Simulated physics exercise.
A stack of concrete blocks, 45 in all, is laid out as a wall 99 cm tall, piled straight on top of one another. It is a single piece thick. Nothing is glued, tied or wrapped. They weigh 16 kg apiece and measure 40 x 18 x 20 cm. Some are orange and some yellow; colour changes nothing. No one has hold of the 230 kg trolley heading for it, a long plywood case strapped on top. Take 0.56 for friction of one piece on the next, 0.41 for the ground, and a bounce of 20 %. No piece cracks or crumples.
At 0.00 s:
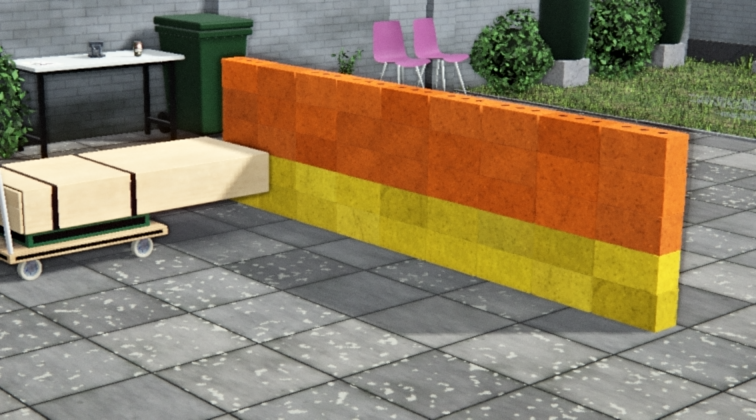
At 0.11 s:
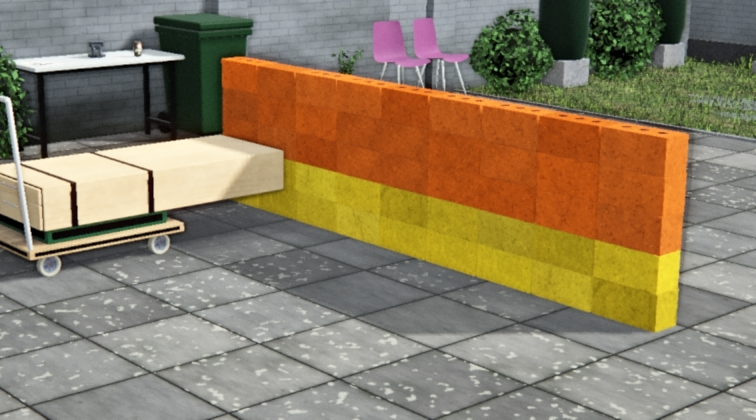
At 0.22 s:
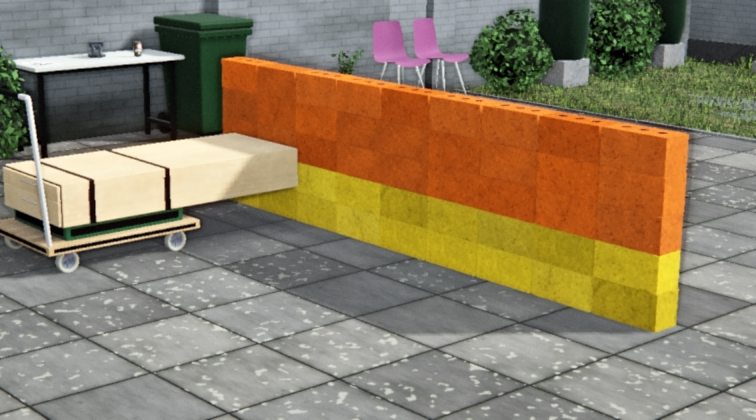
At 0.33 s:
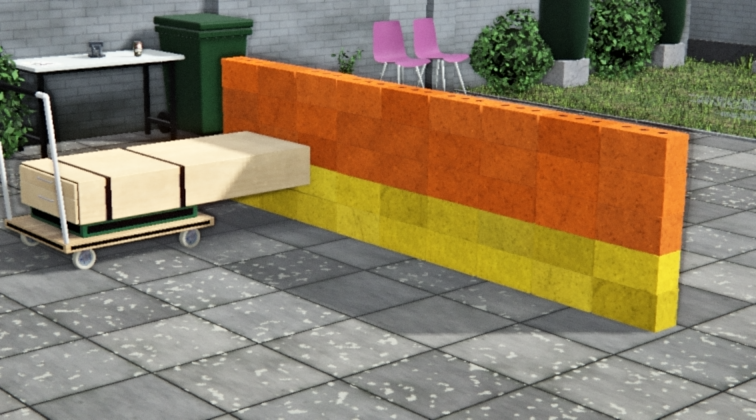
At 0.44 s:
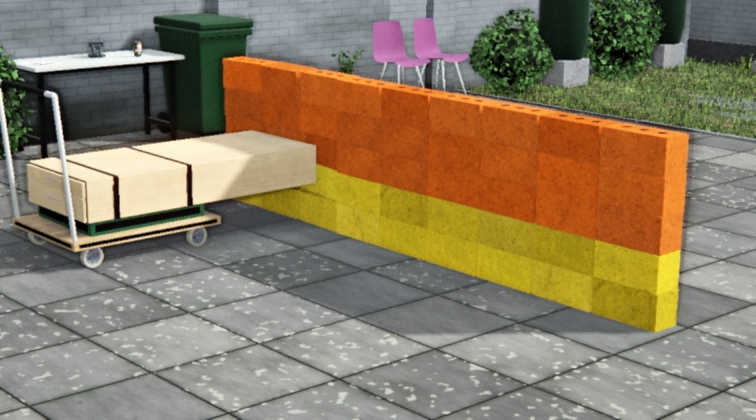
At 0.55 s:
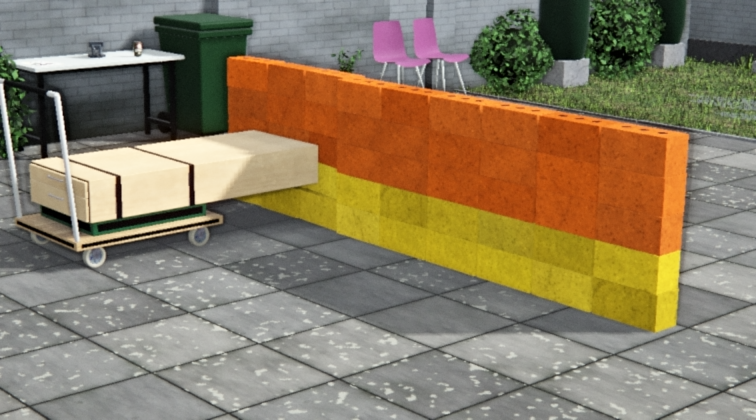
The clip opens on a long, low wall of orange blocks above yellow ones, with a trolley carrying a strapped pale load at its left. Unattended, the trolley rolls rightward until the load meets the wall's far left end, then nudges some orange blocks there slightly to the right.
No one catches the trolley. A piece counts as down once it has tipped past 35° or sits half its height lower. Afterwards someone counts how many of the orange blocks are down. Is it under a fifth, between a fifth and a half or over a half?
The part is under a fifth.
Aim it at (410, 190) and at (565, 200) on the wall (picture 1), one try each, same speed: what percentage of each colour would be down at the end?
Yellow 10 then 30, orange 10 then 30 per cent.
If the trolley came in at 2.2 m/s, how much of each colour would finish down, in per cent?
Then yellow 20, orange 30 per cent.
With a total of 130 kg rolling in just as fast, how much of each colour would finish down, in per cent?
In that case yellow 0, orange 0 per cent.
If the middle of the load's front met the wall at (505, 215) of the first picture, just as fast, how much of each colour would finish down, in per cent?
Then yellow 10, orange 10 per cent.
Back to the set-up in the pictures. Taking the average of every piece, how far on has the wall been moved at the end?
Roughly 5 cm.
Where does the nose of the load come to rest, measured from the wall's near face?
Roughly 5 cm.
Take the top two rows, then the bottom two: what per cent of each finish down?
Top 10, bottom 10 per cent.
After 0.96 s, load 8 cm past the wall's line, stopped; none of the 27 orange blocks down (0 of 45 in all colours); top orange block 5° from how it stood.
After 1.30 s, load 7 cm past the wall's line, still rolling; 3 of the 27 orange blocks down (4 of 45 in all colours); top orange block 32 mm from its place.
After 2.18 s, load 51 mm past the wall's line, stopped; 3 of the 27 orange blocks down (4 of 45 in all colours); top orange block 36 mm from its place.
In the end (4.5 s), load 51 mm past the wall's line, stopped; 3 of the 27 orange blocks down (4 of 45 in all colours); top orange block 35 mm from its place; top yellow block unmoved. That is 11 per cent. From the last view, middles, top orange block near (331, 89), top yellow block near (462, 217).
